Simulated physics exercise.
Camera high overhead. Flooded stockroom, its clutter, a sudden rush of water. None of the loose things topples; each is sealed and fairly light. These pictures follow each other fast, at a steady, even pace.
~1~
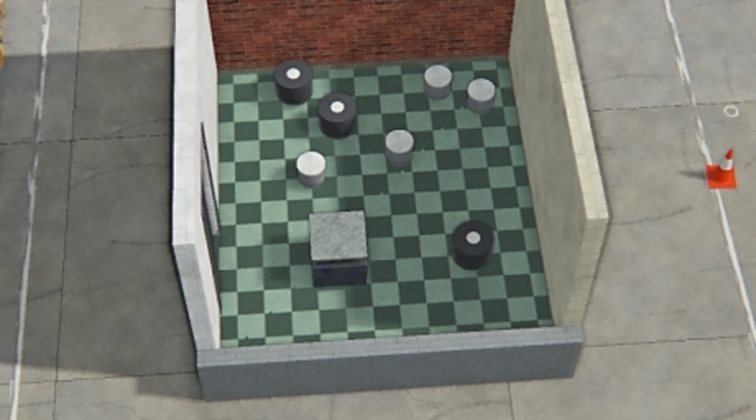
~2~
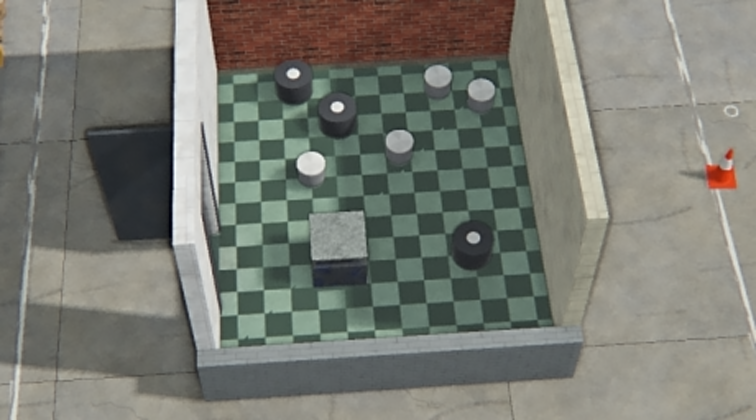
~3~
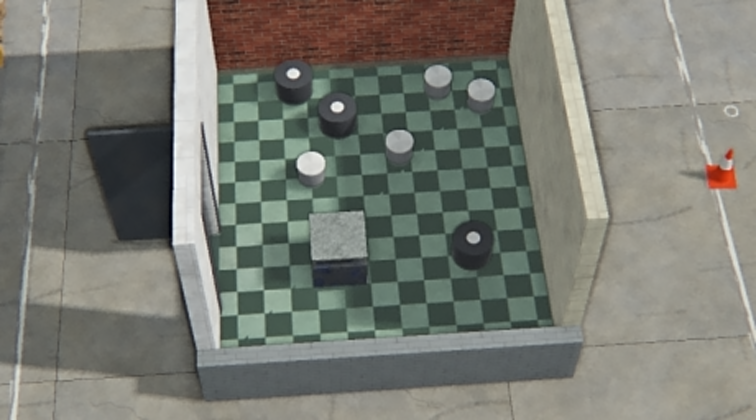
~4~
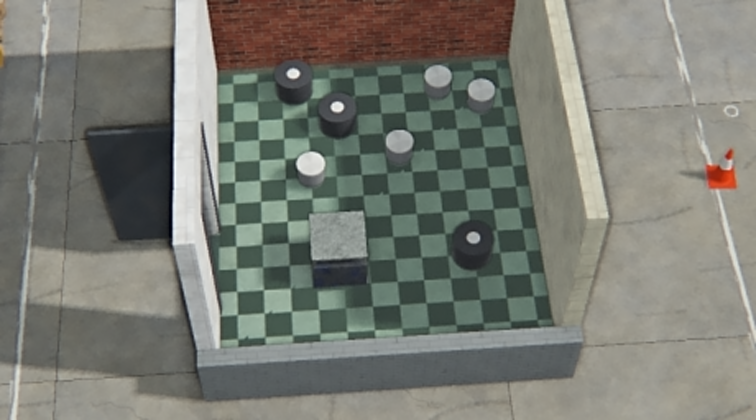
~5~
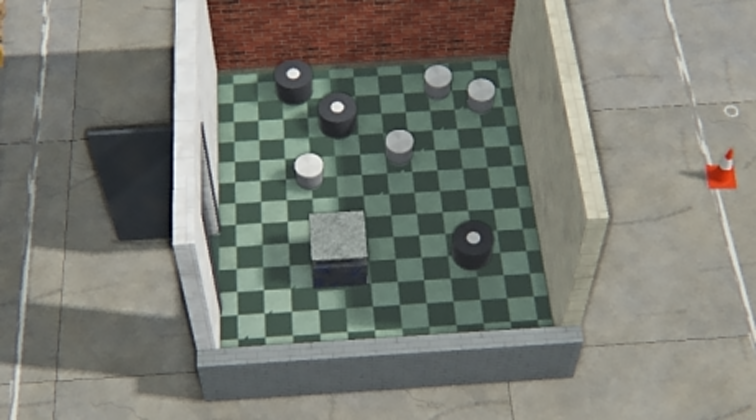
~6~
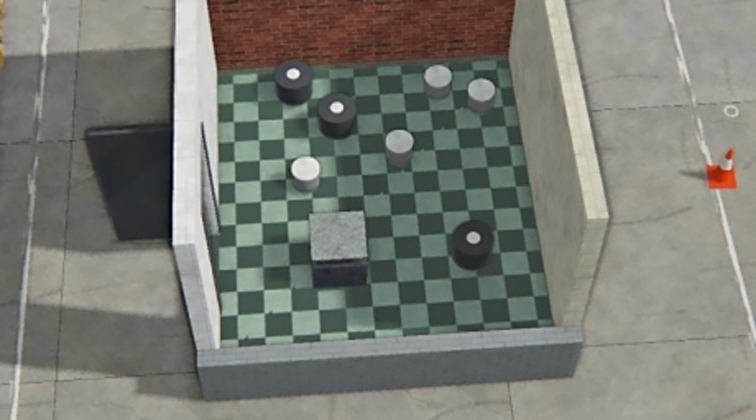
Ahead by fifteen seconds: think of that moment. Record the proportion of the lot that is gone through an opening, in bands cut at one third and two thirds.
Proportion: Under one third.
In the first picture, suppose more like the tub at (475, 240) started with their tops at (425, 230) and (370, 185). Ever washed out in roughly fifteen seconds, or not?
Well, the first one never leaves, but the second one leaves.
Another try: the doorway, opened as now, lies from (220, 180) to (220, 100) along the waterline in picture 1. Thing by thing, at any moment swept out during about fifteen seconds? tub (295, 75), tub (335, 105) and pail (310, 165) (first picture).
As listed: Yes, gone, carried outside.
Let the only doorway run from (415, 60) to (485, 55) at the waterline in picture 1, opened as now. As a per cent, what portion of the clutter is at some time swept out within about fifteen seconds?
Roughly 70 %.
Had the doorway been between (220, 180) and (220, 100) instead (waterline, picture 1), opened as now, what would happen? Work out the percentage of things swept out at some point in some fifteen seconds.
60 per cent or so.
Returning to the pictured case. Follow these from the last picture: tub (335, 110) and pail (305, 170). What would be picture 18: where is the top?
Approximately (308, 132) for one and (215, 243) for the other.
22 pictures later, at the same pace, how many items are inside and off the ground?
My tally gives 6.
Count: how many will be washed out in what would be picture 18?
That comes to 0.
A moment on, 0 of 7 are out; 7 afloat.
Next, 0 of 7 are out; 7 afloat.
Later, 1 of 7 are out; 6 afloat.
In the end, 1 of 7 are out; 6 afloat.
